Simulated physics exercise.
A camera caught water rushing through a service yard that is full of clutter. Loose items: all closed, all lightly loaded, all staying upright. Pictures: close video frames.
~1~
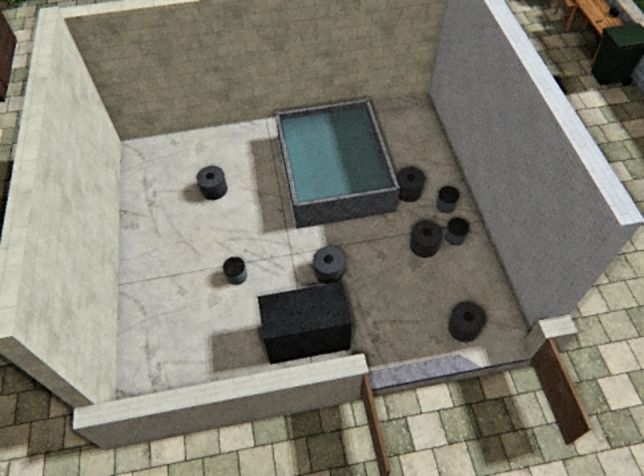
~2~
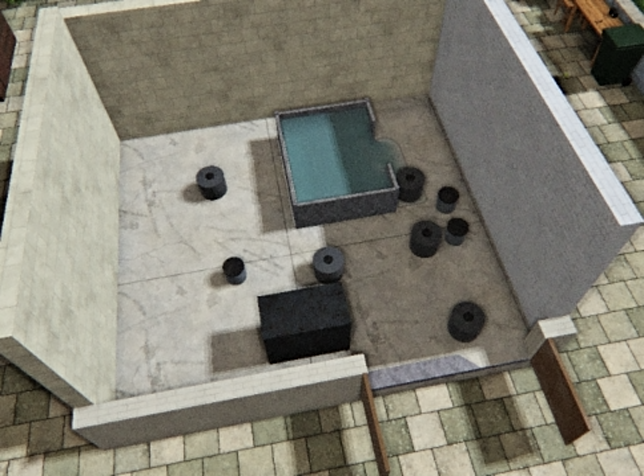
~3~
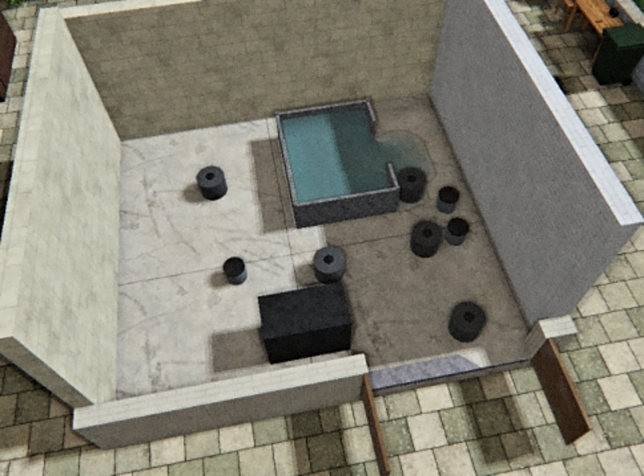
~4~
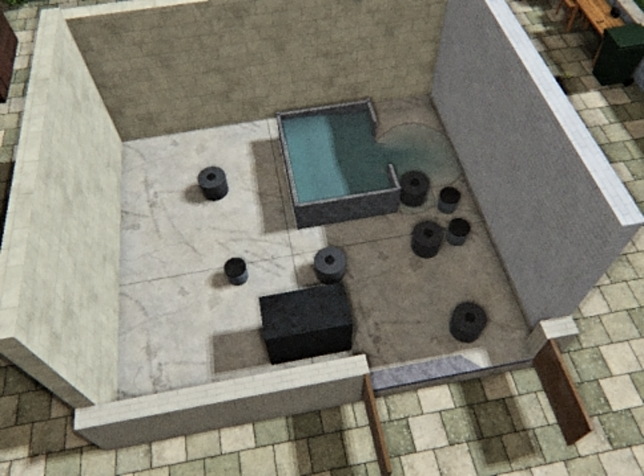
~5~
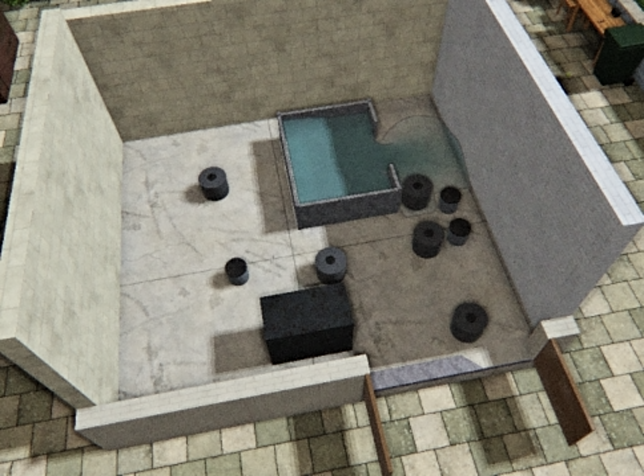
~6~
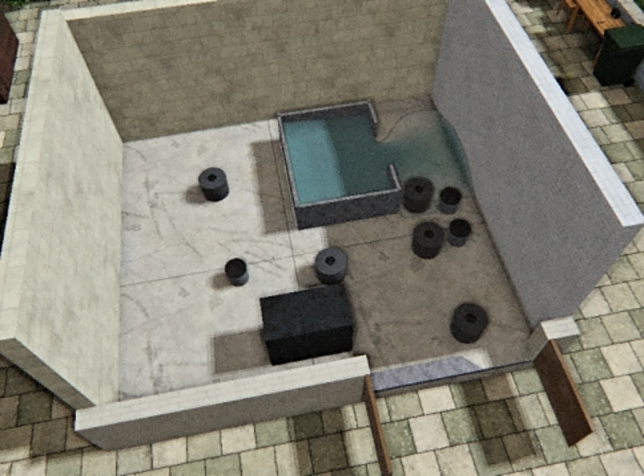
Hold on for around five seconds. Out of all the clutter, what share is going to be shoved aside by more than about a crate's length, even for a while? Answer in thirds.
One to two thirds.
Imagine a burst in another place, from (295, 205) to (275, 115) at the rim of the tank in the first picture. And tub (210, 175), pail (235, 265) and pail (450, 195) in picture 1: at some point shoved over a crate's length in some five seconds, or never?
As listed: Shifted that much, swept aside, less than that.
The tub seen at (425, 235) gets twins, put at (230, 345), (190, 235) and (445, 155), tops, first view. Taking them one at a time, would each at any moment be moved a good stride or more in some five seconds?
Here's how it goes: Never gets far, never gets far, and lastly sent far off.
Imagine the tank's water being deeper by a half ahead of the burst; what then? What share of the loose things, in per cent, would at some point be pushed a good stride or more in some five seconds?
Something like 60 % of the loose things.
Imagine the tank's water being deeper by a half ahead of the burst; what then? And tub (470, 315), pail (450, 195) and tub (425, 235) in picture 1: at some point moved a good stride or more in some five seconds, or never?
Well, in sequence: Carried that far, carried that far, carried that far.
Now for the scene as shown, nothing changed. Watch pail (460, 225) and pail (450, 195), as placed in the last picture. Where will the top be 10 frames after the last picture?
(445, 260) and (420, 221).
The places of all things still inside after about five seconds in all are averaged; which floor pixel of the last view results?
I'd put it around pixel (329, 242).
A moment on, 0 of 8 are well off their spots; 0 afloat.
Next, 2 of 8 are well off their spots; 0 afloat.
Later, 4 of 8 are well off their spots; 0 afloat.
In the end, 4 of 8 are well off their spots, and 4 have been at some point; 1 afloat.
